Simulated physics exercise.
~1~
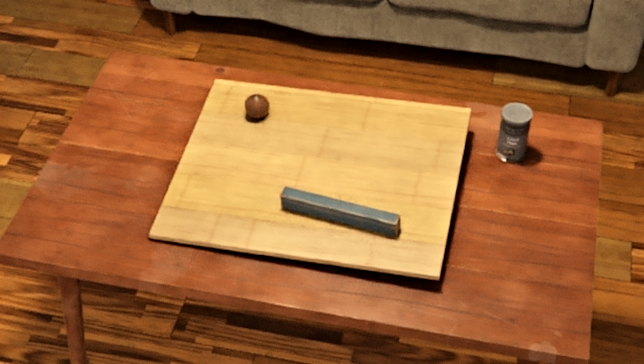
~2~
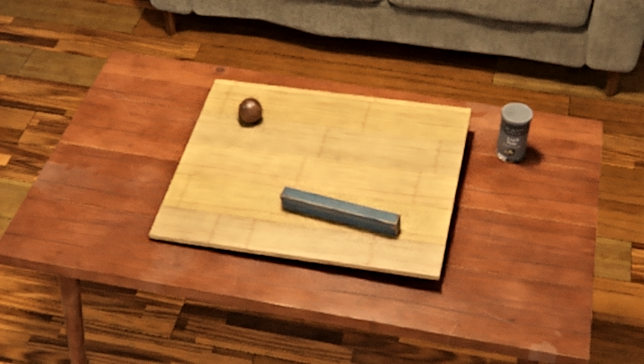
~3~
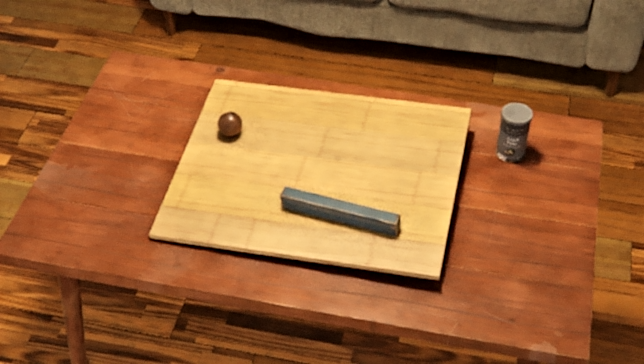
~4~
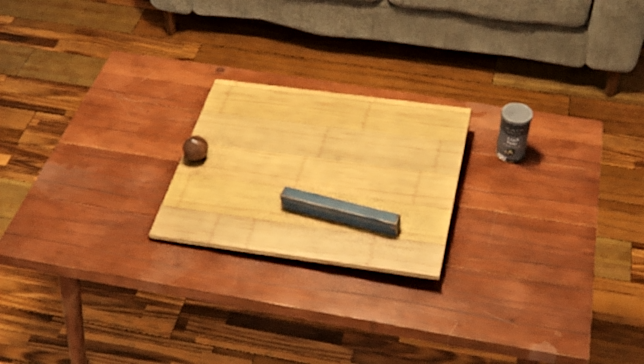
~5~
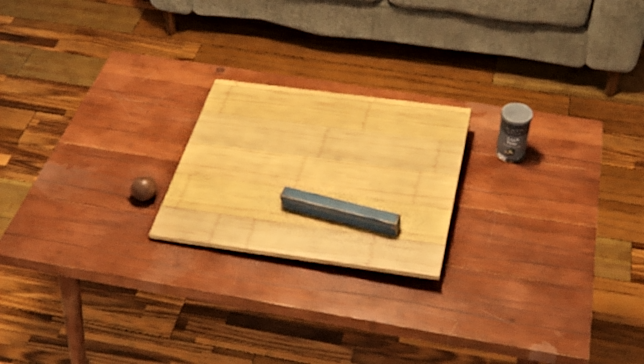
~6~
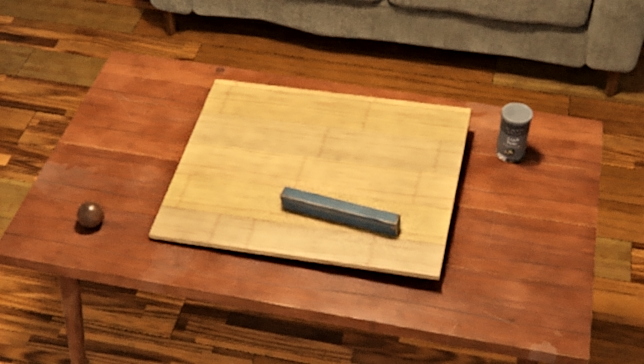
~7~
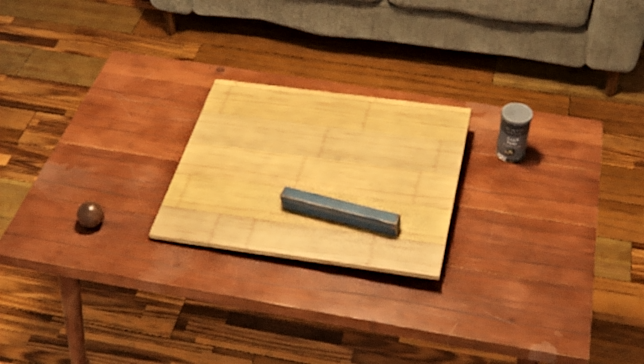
A brown ball rolls off the board's left edge and stops on the wooden table.
